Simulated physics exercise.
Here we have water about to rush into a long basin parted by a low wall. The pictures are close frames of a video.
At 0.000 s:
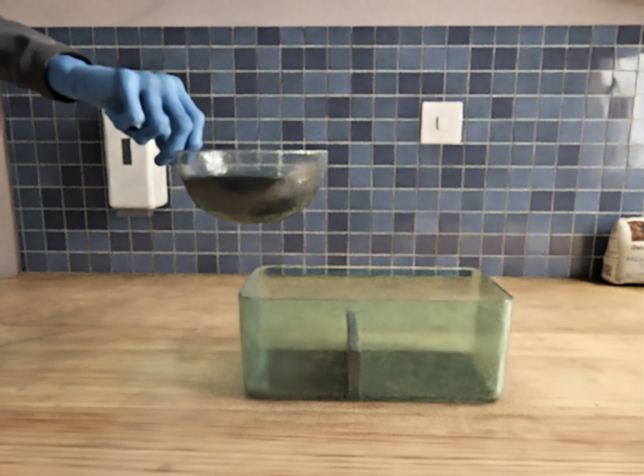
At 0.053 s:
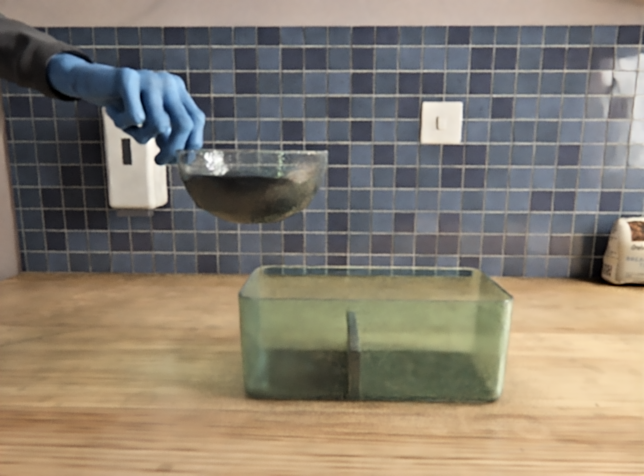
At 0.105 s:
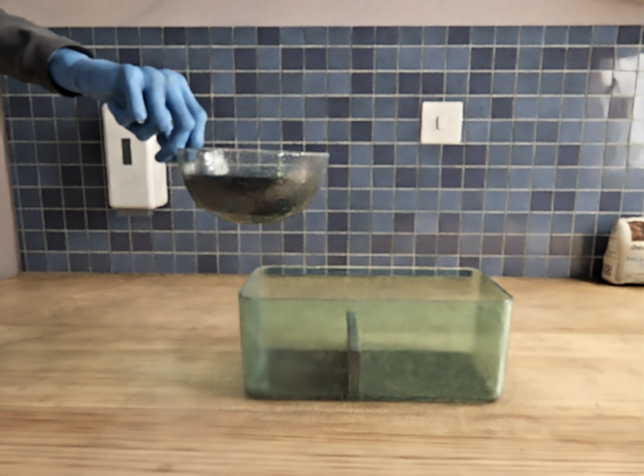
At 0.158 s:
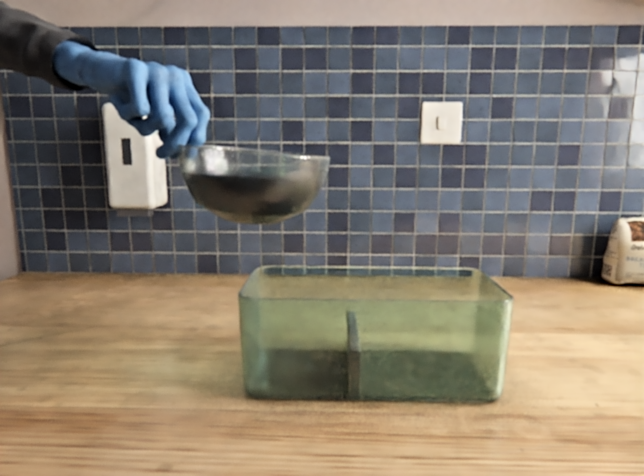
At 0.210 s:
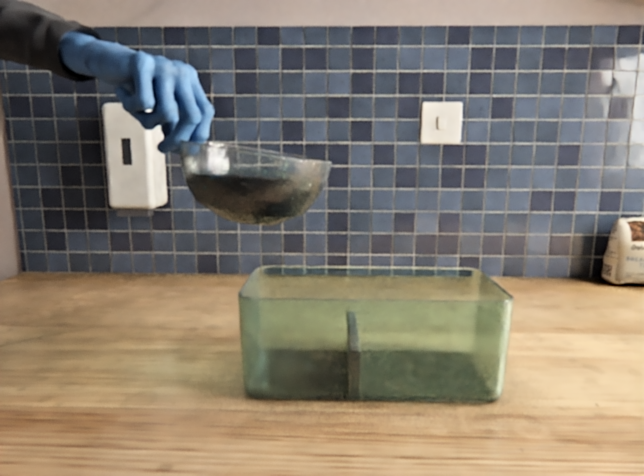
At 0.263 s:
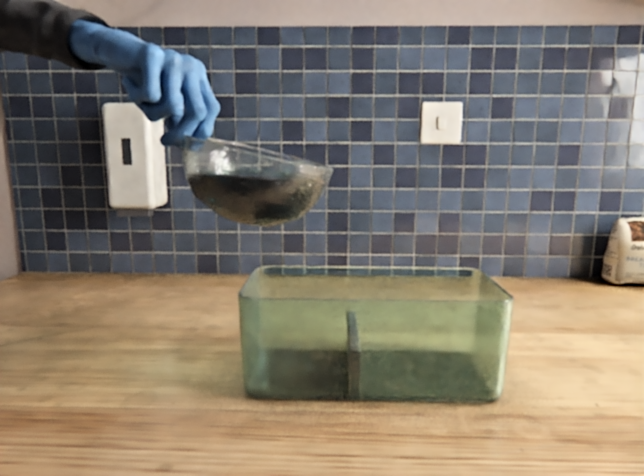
In the video, a blue-gloved hand holds a clear glass bowl of dark liquid above a greenish see-through basin with a low dividing wall on a wooden counter, then gradually tilts the bowl slightly to the right.
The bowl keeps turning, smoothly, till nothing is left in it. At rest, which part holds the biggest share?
Most lies in the right-hand part.
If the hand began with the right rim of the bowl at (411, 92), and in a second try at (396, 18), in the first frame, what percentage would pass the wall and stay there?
In turn 90 and 85 in a hundred.
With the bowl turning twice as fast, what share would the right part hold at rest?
Roughly 40 in a hundred.
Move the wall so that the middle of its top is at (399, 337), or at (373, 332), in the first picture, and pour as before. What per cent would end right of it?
The first gives 5 %, the second 35 %.
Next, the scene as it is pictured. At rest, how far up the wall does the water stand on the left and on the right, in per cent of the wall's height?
Near 30 on the left, 40 on the right.
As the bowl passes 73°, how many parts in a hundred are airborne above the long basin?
Close to 30 per cent.
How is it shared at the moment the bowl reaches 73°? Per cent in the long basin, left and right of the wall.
Left: 0 %. Right: 25 %.
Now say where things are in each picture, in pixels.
The first frame shows tilt 0°; pouring edge (326, 153); surface from (188, 174) to (321, 175); the long basin's rim runs from (248, 282) to (496, 285); the wall's top is at (353, 330).
The second frame shows tilt 1°; pouring edge (327, 154); surface from (188, 174) to (321, 175).
The third frame shows tilt 2°; pouring edge (327, 156); surface from (189, 173) to (321, 176).
The fourth frame shows tilt 5°; pouring edge (329, 159); surface from (190, 173) to (322, 177).
The fifth frame shows tilt 8°; pouring edge (330, 164); surface from (191, 173) to (323, 178).
The sixth frame shows tilt 13°; pouring edge (331, 171); surface from (194, 173) to (325, 178).
After 0.70 s the tilt is 73° and 42 per cent is still to pour, 2 is left of the wall and 25 right of it.
After 1.03 s the tilt is 111° and 0 per cent is still to pour, 38 is left of the wall and 60 right of it.
After 1.36 s the tilt is 119° and 0 per cent is still to pour, 39 is left of the wall and 60 right of it.
After 1.73 s the tilt is 119° and 0 per cent is still to pour, 39 is left of the wall and 60 right of it.
In the end 39 per cent lies left of the wall, 60 right of it and 1 outside.
